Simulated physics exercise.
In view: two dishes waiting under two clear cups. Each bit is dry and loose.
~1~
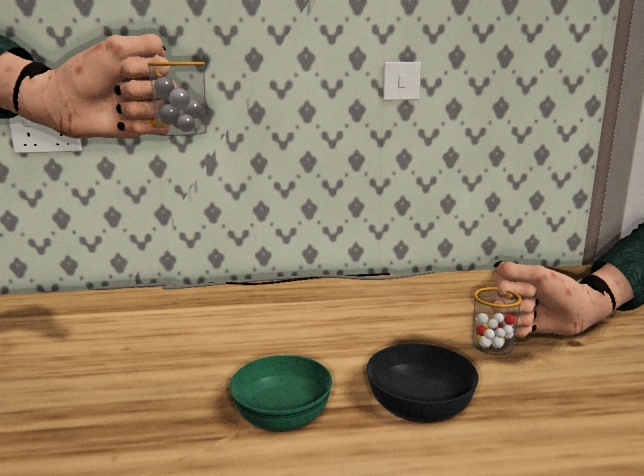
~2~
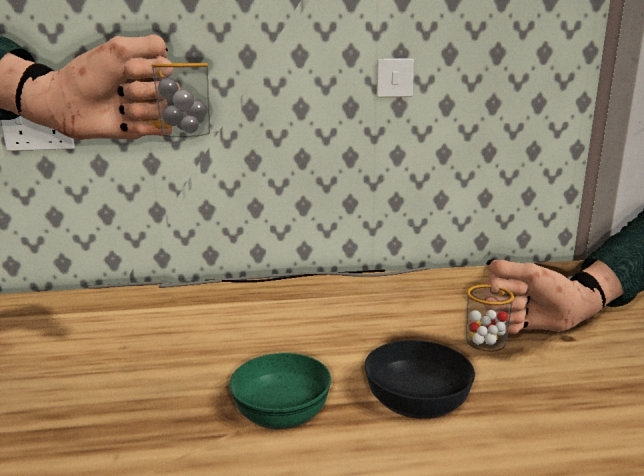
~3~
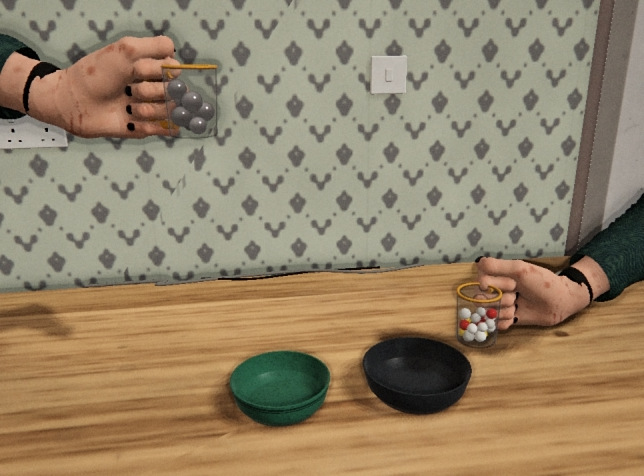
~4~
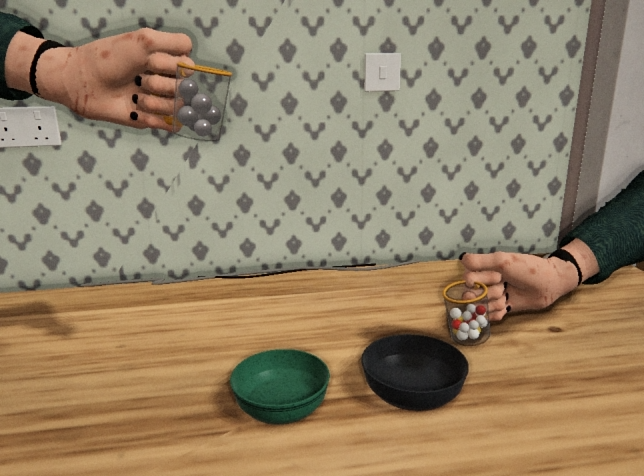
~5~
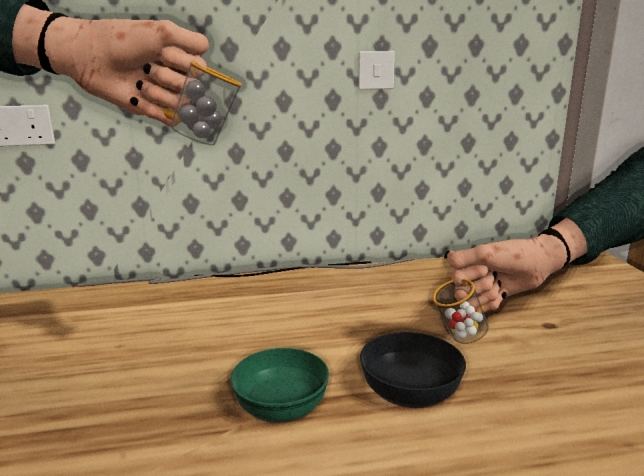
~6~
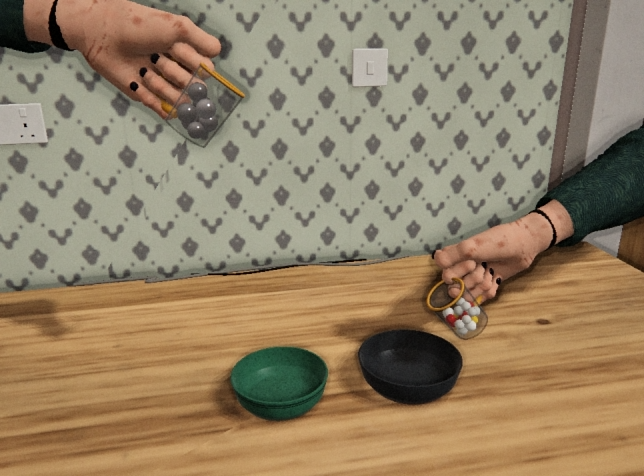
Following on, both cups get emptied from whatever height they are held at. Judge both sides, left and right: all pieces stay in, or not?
Left: Spillage; right: No spills.
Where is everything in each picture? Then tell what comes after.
In the first picture, left dish at (283, 415), empty; left cup at (180, 99), holding steel balls, high above its dish; right dish at (438, 406), empty; right cup at (495, 321), holding round plastic beads, just above its dish.
In the second picture, left cup at (183, 100), upright; right cup at (488, 318), upright.
In the third picture, left cup at (192, 101), upright; right cup at (478, 316), upright.
In the fourth picture, left cup at (200, 103), tipped 12°; right cup at (468, 314), tipped 12°.
In the fifth picture, left cup at (205, 105), tipped 25°; right cup at (462, 312), tipped 25°.
In the sixth picture, left dish at (286, 406); left cup at (204, 107), tipped 39°; right dish at (428, 389); right cup at (458, 310), tipped 39°.
Then, 0.34 s past the last view, left, all still in the cup; right, all still in the cup.
Then, 0.70 s past the last view, left, most still in the cup, a small part in the air; right, nearly all still in the cup, a small part in the air.
Then, 1.14 s past the last view, left, a small part in the dish, a small part outside the dish, about two thirds in the air; right, all in the dish.
Finally, left, about a quarter in the dish, about two thirds outside the dish; right, all in the dish, none outside the dish.
